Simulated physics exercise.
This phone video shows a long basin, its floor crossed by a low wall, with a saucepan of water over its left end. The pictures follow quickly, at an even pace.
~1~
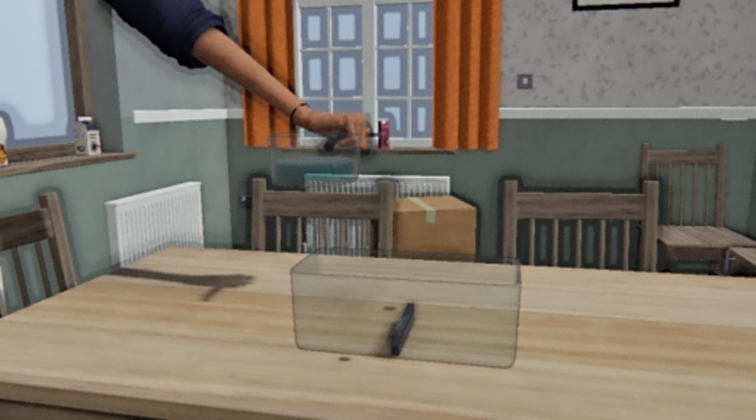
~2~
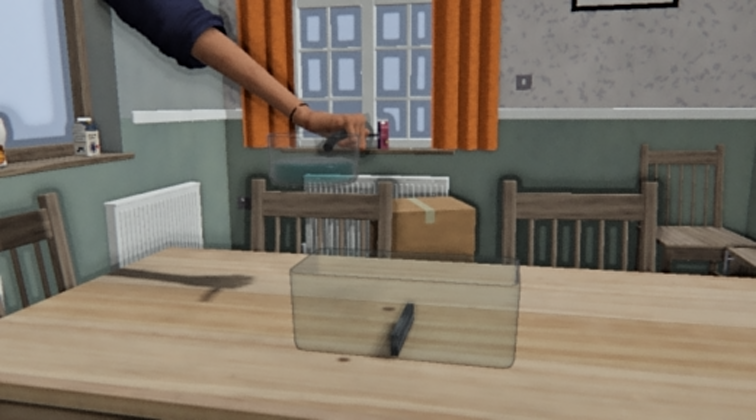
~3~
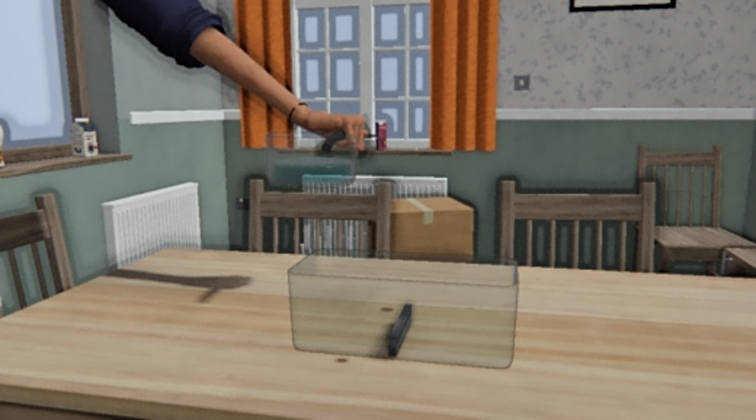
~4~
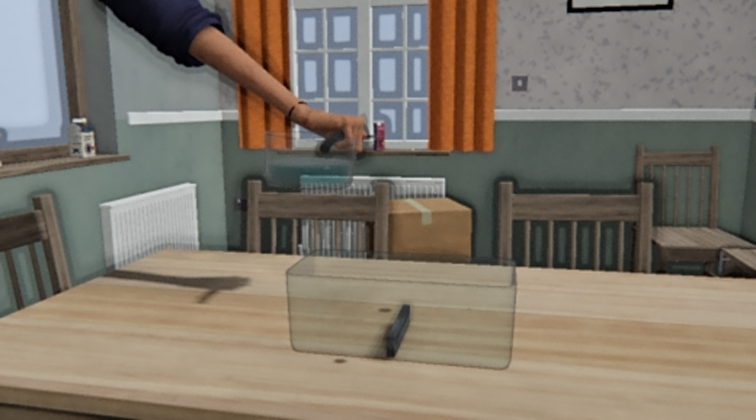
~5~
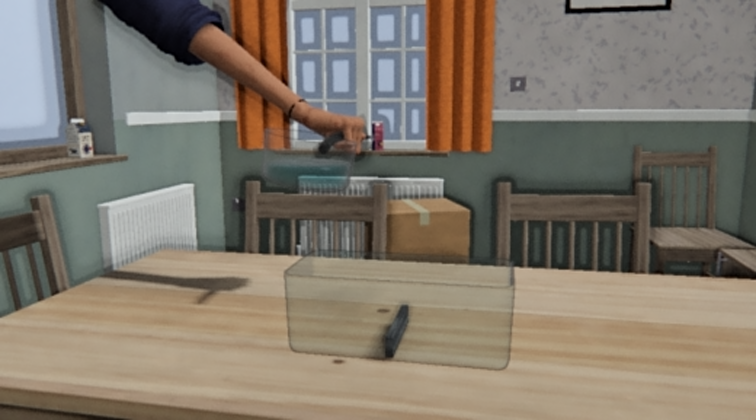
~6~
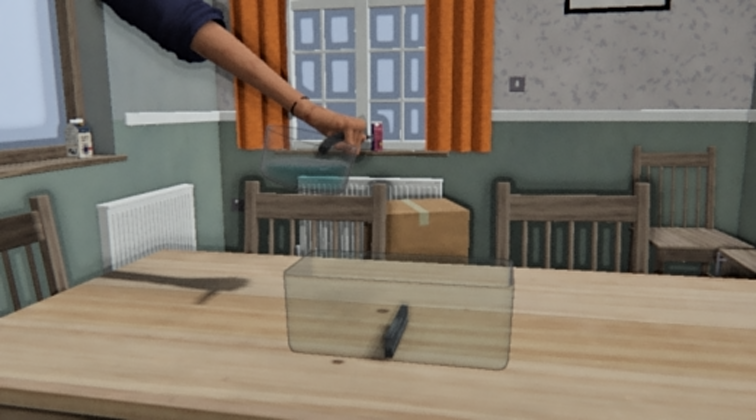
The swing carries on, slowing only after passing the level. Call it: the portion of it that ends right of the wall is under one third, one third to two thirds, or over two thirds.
Under one third.
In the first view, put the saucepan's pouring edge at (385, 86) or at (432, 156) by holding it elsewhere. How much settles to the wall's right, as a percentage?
It comes to about 85 %, followed by about 95 %.
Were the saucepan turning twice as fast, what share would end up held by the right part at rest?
Close to 10 out of every hundred.
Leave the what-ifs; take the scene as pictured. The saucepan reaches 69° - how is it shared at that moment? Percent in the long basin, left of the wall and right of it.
On the left near 5 in a hundred, on the right near 0 in a hundred.
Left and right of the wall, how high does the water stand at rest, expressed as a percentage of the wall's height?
Once still, it is 50 % on the left and 10 % on the right.
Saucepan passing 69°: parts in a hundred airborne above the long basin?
Near 25 parts in a hundred.
A moment on, the saucepan is tipped part way and 70 per cent is still to pour, 3 is left of the wall and 0 right of it.
Next, the saucepan is tipped right over and 15 per cent is still to pour, 55 is left of the wall and 13 right of it.
Then the saucepan is tipped right over and 0 per cent is still to pour, 82 is left of the wall and 16 right of it.
Later the saucepan is tipped right over and 0 per cent is still to pour, 83 is left of the wall and 17 right of it.
At rest 83 per cent lies left of the wall, 17 right of it and 1 outside.
